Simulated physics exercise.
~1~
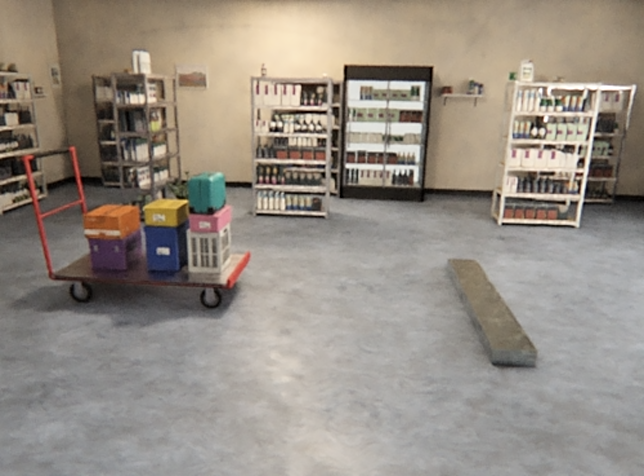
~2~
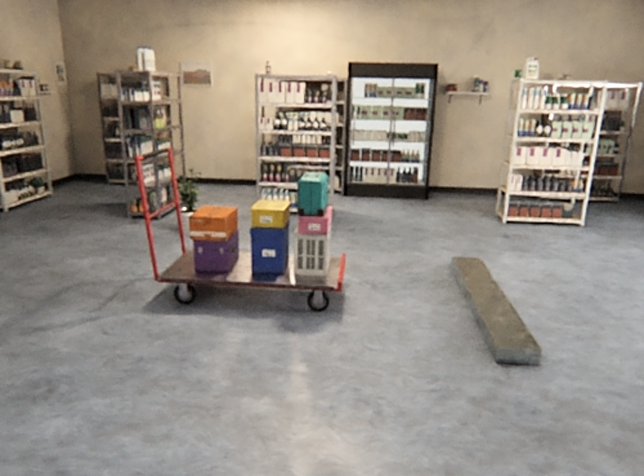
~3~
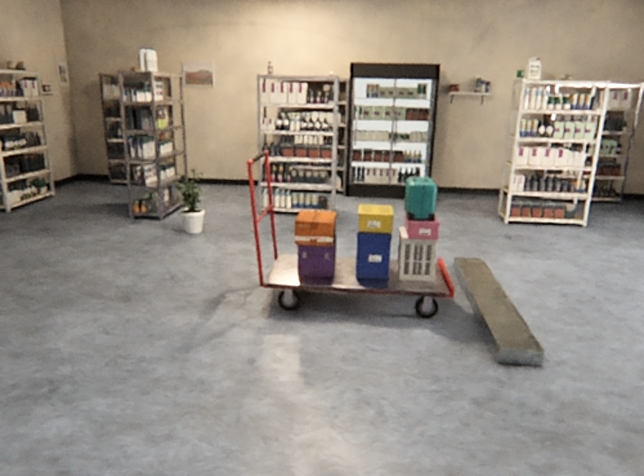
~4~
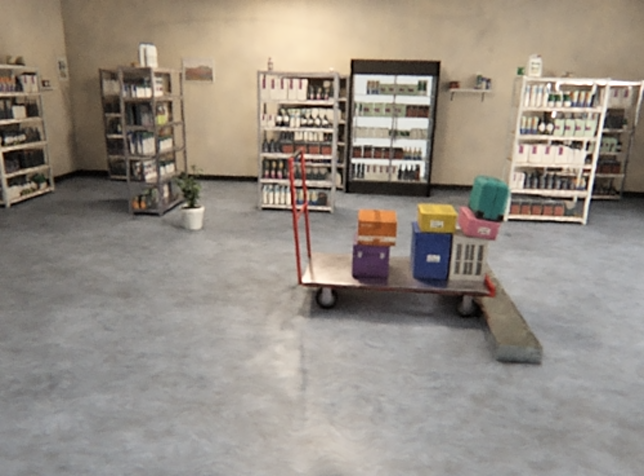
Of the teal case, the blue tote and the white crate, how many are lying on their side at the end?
None of them are. The teal case only leans a little, while the blue tote and the white crate still stand upright on the trolley.
A flatbed trolley with a red handle stands at the left of a grey-floored storeroom, seen from the side and slightly above, with stocked shelves and a lit glass cabinet along the back wall. It carries an orange carton on a purple box, a yellow tote on a blue one, and a teal case atop a pink tote and white crate. With nobody pushing, it rolls right, revealing a potted plant behind. It nears the low kerb on the floor and stops there. The teal case tips slightly, and at the end everything is still aboard.
